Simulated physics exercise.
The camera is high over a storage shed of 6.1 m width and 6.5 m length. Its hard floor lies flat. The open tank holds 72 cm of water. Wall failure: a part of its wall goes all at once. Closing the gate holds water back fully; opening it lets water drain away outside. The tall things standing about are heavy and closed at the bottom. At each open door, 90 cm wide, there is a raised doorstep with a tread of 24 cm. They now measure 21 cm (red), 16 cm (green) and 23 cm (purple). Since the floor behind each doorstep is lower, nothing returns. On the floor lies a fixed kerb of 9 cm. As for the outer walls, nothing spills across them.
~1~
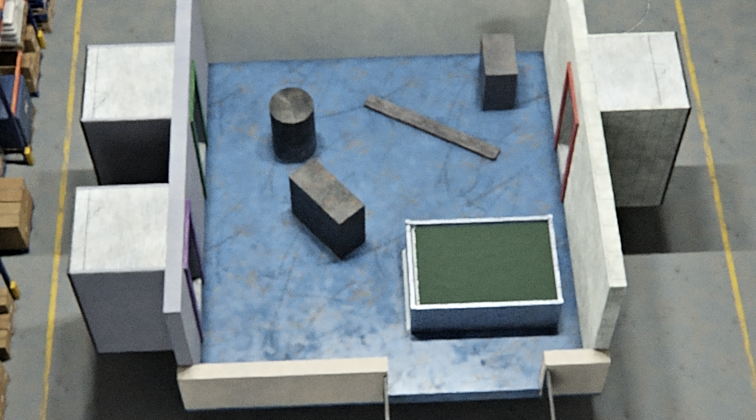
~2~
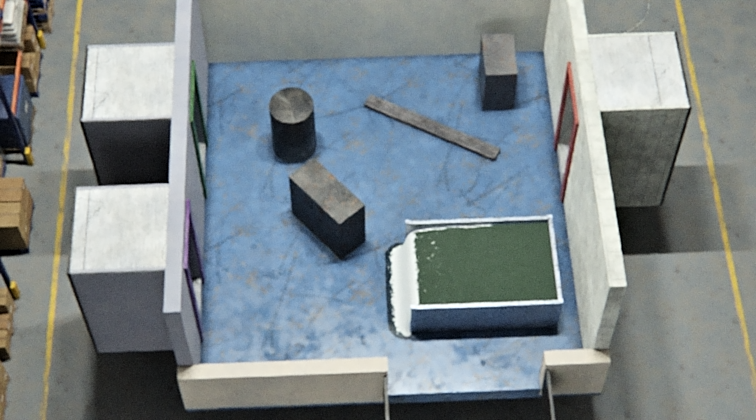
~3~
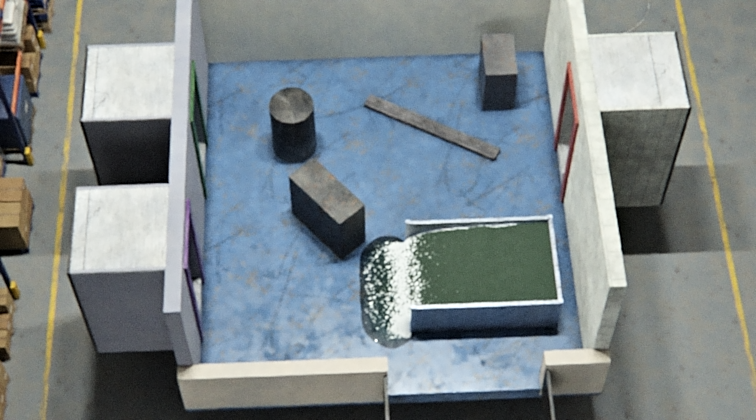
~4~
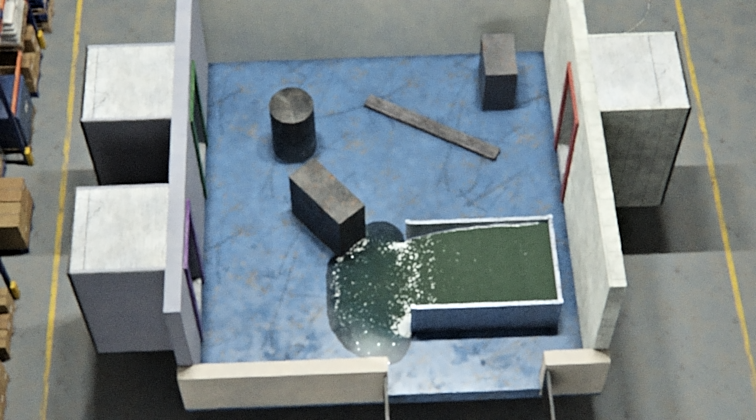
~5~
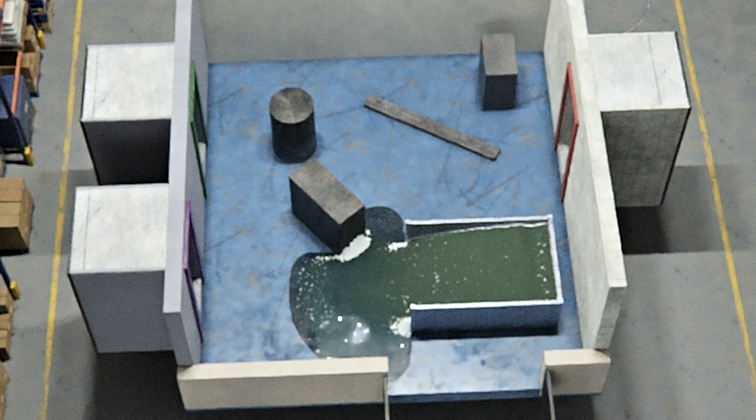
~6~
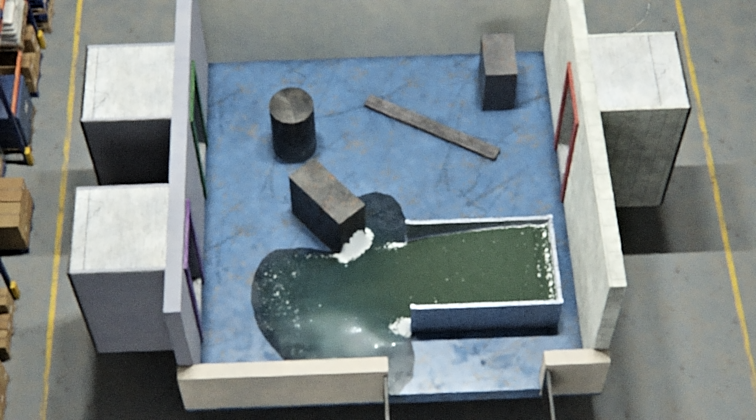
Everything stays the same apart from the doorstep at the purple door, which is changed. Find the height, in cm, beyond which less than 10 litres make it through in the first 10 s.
I would say 33 cm.
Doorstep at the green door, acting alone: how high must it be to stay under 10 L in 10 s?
Green - roughly 7.0 cm.
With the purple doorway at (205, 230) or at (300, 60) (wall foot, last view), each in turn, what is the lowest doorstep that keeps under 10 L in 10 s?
About 17 and 11.5 cm.
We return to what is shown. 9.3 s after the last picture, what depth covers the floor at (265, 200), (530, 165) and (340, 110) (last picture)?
Close to 5, 10 and 5 cm deep.
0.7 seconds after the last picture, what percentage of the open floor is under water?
Approximately 30 % of the floor.
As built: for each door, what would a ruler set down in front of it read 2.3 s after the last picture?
Before red it's 0 cm, before green 8 cm, before purple 31 cm.
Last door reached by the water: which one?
Last: Red.
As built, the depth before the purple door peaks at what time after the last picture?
About 1.0 seconds.
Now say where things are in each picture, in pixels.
The first picture shows the open tank at (483, 264) is whole and still, 72 cm deep; the purple door at (195, 277) is dry.
In the second picture, the front is at (396, 329), 0.3 m from the gap at (412, 280); 0.4 m2 of floor is wet, 72 cm left at the back.
In the third picture, water pours out at (412, 282) and has run 0.8 m, to (365, 301); about 12 cm deep outside, 72 cm at the back.
In the fourth picture, the front is at (332, 312), 1.3 m from the gap at (412, 283); 2.5 m2 of floor is wet, 72 cm left at the back.
In the fifth picture, water pours out at (412, 283) and has run 1.9 m, to (295, 307); about 9 cm deep outside, 68 cm at the back.
In the sixth picture, the gap is at (412, 284), the front 2.5 m out at (258, 305); the back of the open tank holds 61 cm; the purple door at (195, 277), 3.4 m from the gap, is still 0.9 m from the nearest water.
Then, 0.7 s after the last picture water covers 30 % of the floor, deepest (39 cm) near (356, 254); 32 cm at the purple door, 6 litres in over its 23 cm doorstep.
Then, 2.3 s after the last picture water covers 55 % of the floor, deepest (32 cm) near (201, 388); 31 cm at the purple door, 78 litres in over its 23 cm doorstep.
Then, 9.3 s after the last picture water covers 95 % of the floor, deepest (14 cm) near (536, 51); 6 cm at the purple door, 93 litres in over its 23 cm doorstep.
At the purple door as built, the water peaked near 36 cm, 1.1 s after the last picture.
Run again over the same 10 s with other heights there, 37 litres in over 28 cm, 1 litre over 37.5 cm. The limit of 10 litres is kept from about 33 cm up.
